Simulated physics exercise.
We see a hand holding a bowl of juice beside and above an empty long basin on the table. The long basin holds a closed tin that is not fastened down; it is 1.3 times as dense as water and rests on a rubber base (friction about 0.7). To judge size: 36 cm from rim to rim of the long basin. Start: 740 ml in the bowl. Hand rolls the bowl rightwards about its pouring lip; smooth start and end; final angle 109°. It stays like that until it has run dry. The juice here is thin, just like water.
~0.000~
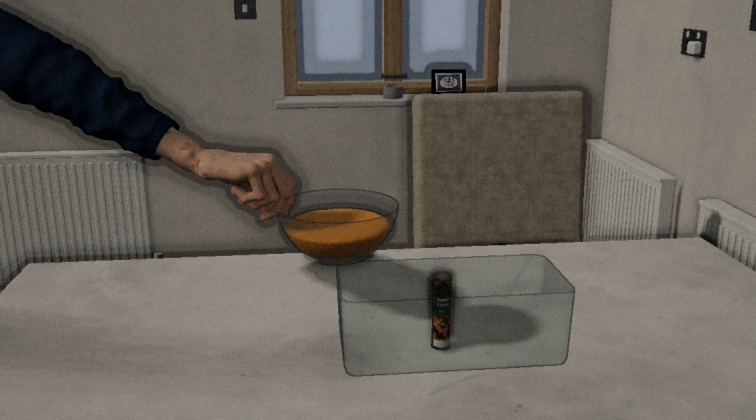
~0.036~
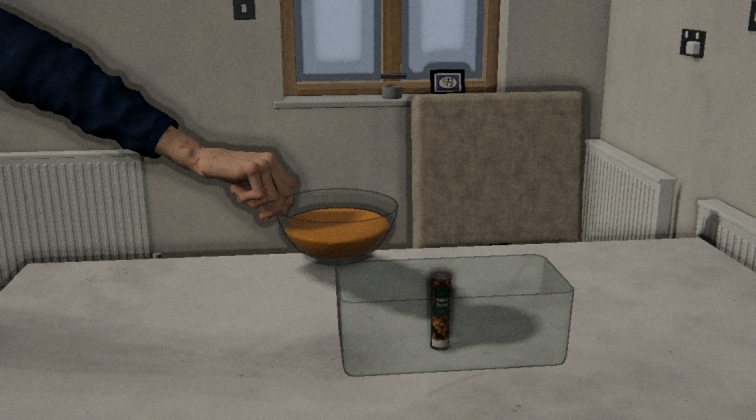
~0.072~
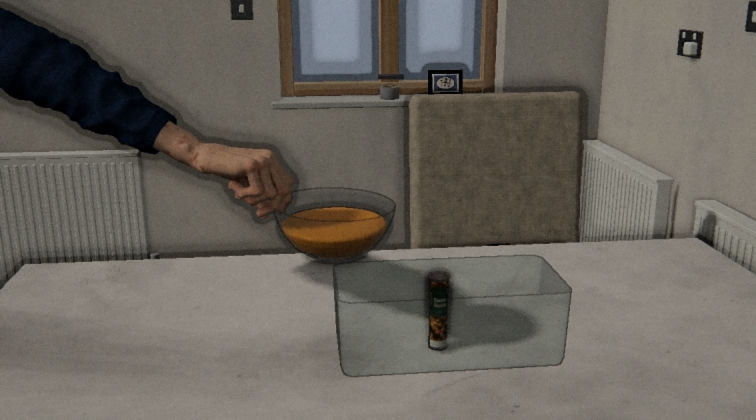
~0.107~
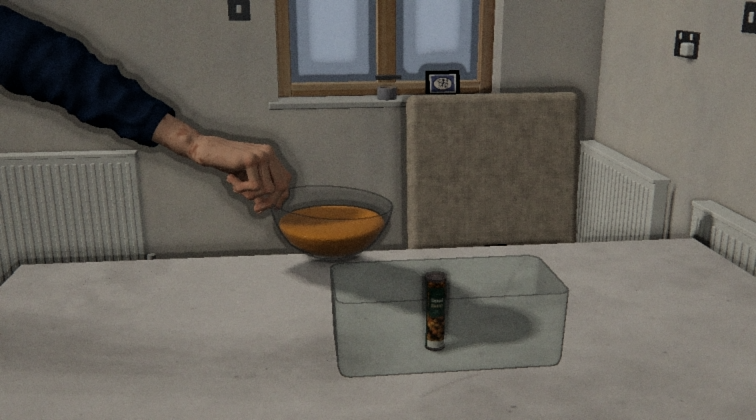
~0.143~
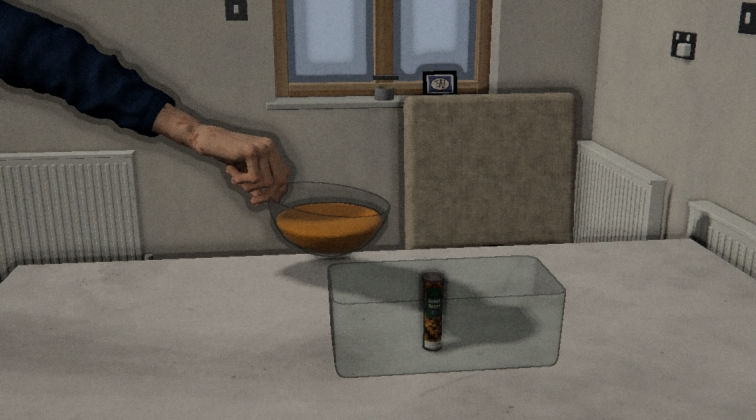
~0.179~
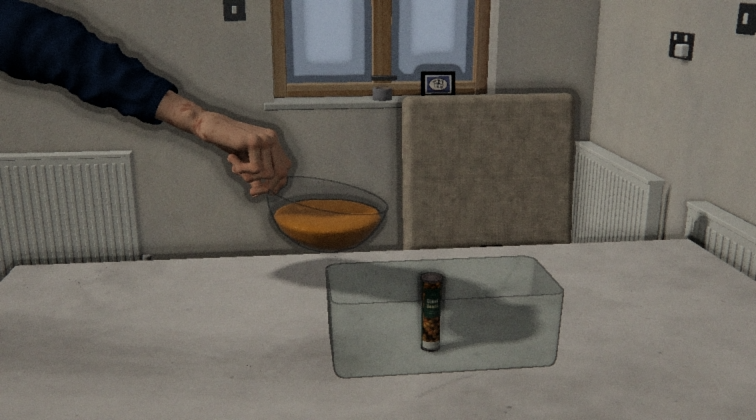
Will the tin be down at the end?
No, it's still up.
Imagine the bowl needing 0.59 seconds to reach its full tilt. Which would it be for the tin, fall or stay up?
The tin stays on its base.
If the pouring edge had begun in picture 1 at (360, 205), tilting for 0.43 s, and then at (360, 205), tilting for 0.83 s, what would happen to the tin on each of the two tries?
In the first try it comes down; in the second it comes down.
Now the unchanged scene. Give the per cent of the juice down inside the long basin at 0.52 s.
The basin holds roughly 2 in a hundred parts at that moment.
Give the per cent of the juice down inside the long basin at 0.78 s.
86 per cent, give or take a little.
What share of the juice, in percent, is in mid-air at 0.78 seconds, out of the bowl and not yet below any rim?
In-air share: About 14 %.
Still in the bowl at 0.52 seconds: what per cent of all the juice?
Portion remaining: Approx. 54 per cent.
Then, 0.52 s in, the tilt is 76° and 54 per cent is still to pour; the tin stands where it began.
Then, 0.78 s in, the tilt is 108° and 0 per cent is still to pour; the tin stands where it began.
Then, 1.04 s in, the tilt is 109° and 0 per cent is still to pour; the tin stands where it began.
Then, 1.33 s in, the tilt is 109° and 0 per cent is still to pour; the tin stands where it began.
Finally, the tin stands where it began.
